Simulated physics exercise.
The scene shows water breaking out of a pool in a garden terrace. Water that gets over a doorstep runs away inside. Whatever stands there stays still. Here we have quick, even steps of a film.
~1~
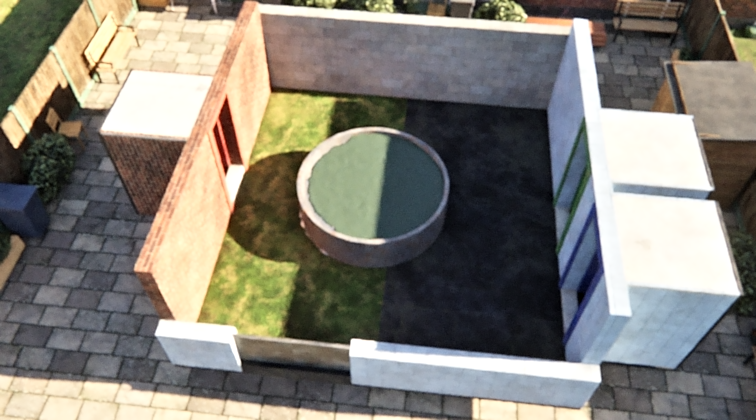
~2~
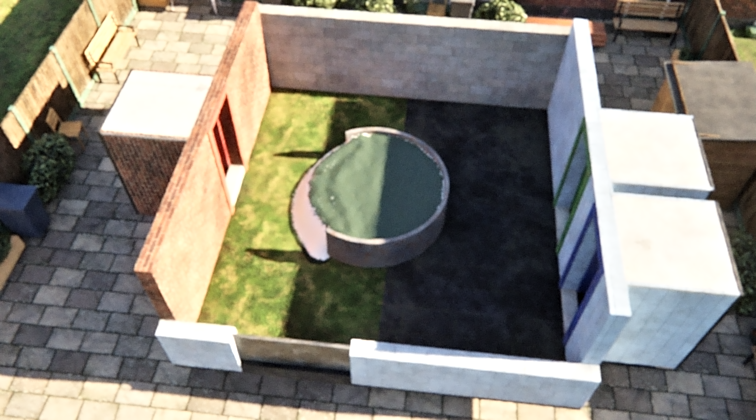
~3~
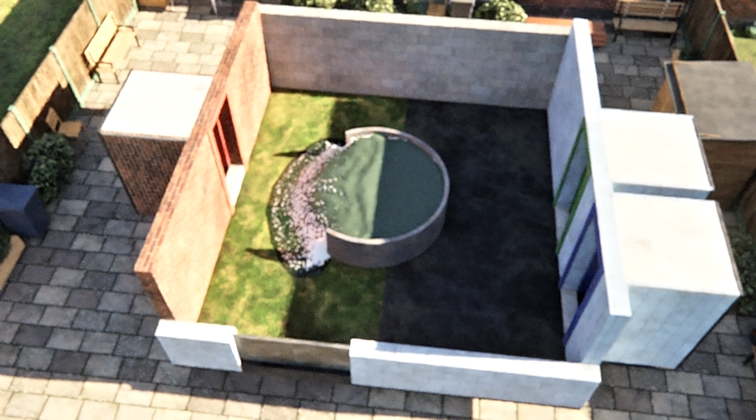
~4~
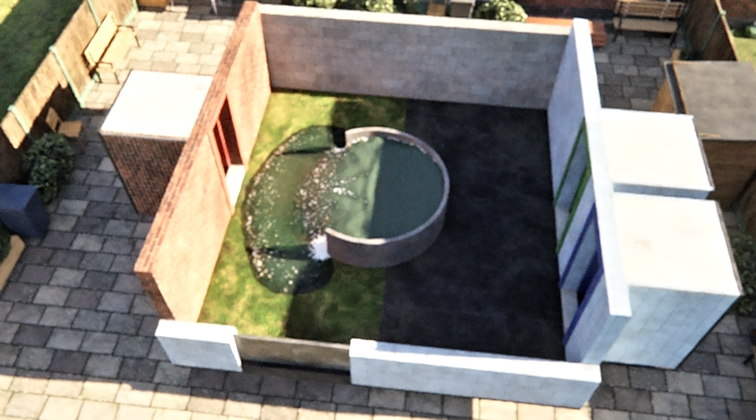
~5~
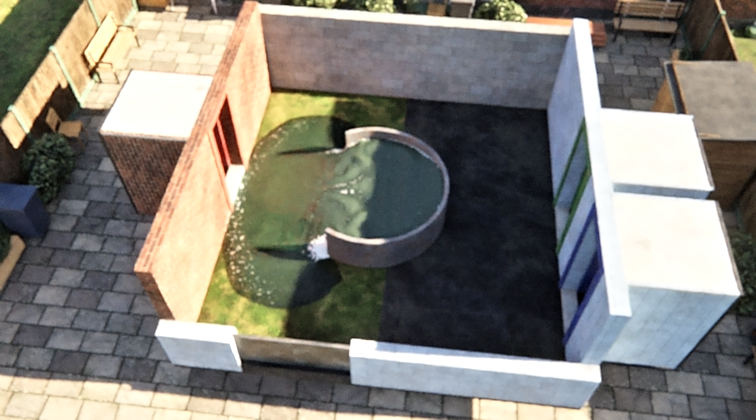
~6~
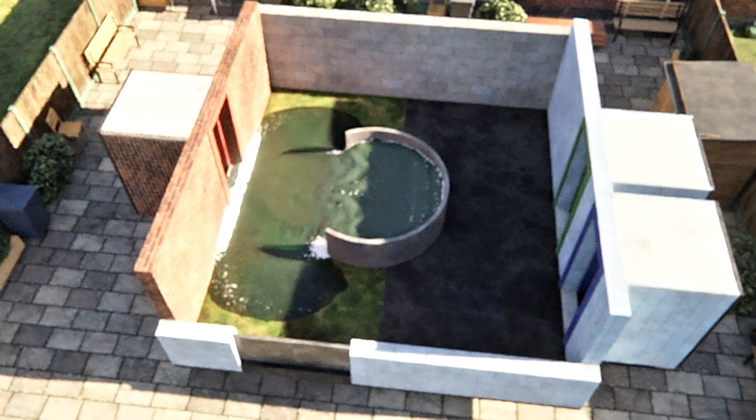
In a walled garden terrace, a round tank of still green water broke open on its left side, and the water poured out in a foamy rush, spreading across the grass to the brick wall.
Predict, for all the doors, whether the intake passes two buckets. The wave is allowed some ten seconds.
My prediction: At the red door it passes two buckets; at the blue door it passes two buckets; at the green door it passes two buckets.
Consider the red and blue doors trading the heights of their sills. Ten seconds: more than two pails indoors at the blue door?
The blue door falls short.
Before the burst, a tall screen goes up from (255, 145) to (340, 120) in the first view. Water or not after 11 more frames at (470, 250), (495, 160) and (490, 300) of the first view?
Reading the points as listed, I get left untouched, then left untouched, then left untouched.
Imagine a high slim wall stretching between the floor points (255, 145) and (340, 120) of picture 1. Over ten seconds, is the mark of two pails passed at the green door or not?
Honestly, the green door misses the limit.
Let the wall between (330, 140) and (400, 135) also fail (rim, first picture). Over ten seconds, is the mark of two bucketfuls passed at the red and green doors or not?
The red door stays below the mark and the green door stays below the mark.
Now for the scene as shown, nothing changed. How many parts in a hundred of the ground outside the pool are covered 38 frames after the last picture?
I reckon around 100 %.
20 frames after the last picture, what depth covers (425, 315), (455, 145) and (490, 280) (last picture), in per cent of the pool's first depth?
First spot roughly 6 %, second 2 %, third 0 %.
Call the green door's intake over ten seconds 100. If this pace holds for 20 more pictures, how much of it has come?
0 %.
A moment on, water covers 35 % of the floor; the red door over two buckets in, the blue door not reached, the green door not reached.
Next, water covers 35 % of the floor; the red door far over two buckets in, the blue door not reached, the green door not reached.
Then, water covers 60 % of the floor; the red door far over two buckets in, the blue door not reached, the green door not reached.
Later, water covers 100 % of the floor; the red door far over two buckets in, the blue door over two buckets in, the green door under two buckets in.
In the end, water covers 100 % of the floor; the red door far over two buckets in, the blue door far over two buckets in, the green door over two buckets in.
